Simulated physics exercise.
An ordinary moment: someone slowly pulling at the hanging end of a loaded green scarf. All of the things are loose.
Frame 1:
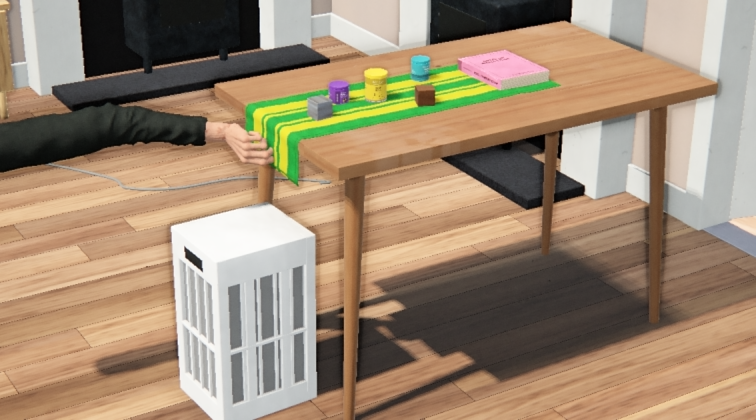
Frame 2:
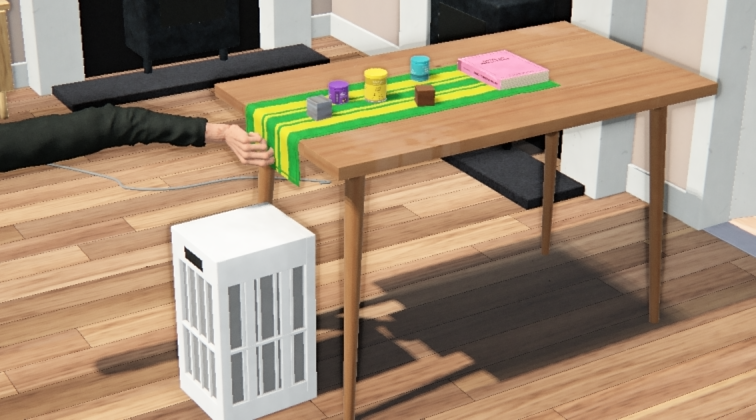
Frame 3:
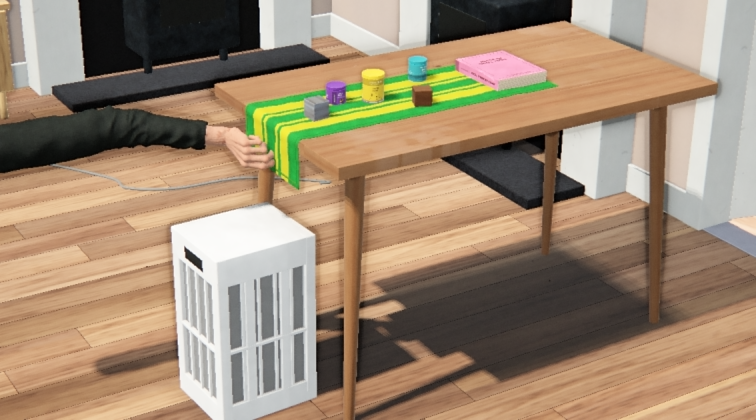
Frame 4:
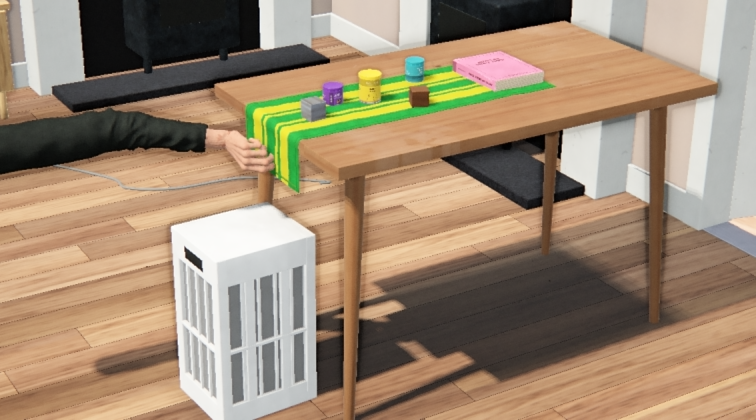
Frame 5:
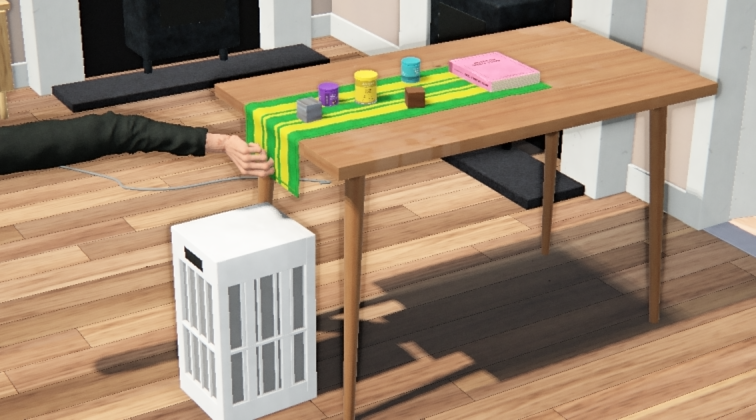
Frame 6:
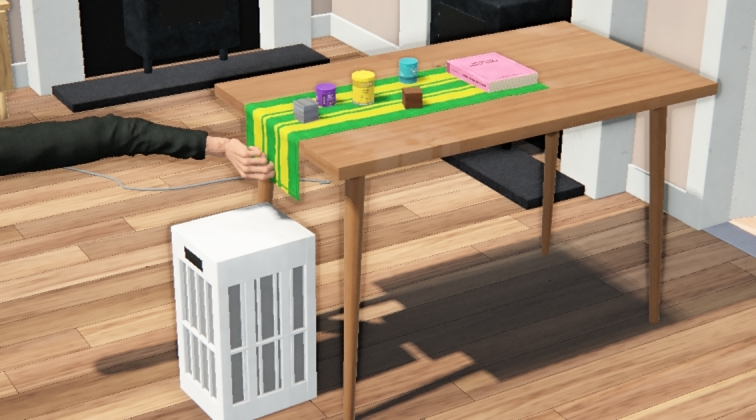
A hand in a dark sleeve, reaching in from the left, slowly pulls the hanging end of a green and yellow striped cloth on a wooden table, seen from slightly above in a wood-floored room. On the cloth sit a grey cube, purple, yellow and turquoise containers, a brown cube and a pink book, with a white crate below. Everything on it creeps slightly left together as the hem lowers, the camera still.
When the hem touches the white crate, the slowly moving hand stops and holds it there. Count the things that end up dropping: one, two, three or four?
The number that drops is one.
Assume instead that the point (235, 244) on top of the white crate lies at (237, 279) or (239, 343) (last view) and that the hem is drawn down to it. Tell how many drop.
Going over the edge would be 2 and 4.
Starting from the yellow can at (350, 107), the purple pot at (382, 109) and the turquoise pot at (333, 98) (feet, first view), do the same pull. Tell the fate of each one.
Yellow can: Still up. Purple pot: Still up. Turquoise pot: Still up.
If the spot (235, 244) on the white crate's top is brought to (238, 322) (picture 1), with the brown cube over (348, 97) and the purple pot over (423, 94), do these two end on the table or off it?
Outcome for the brown cube: It is lost. Outcome for the purple pot: It stays.
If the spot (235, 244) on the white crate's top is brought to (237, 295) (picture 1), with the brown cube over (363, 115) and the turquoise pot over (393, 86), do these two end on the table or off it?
Here's what happens: The brown cube leaves its perch, the turquoise pot remains aboard.
Soon after, hem near (272, 206); all still up.
Then, hem on the crate; grey cube gone.
At rest, hem on the crate; grey cube gone. The table loses one.
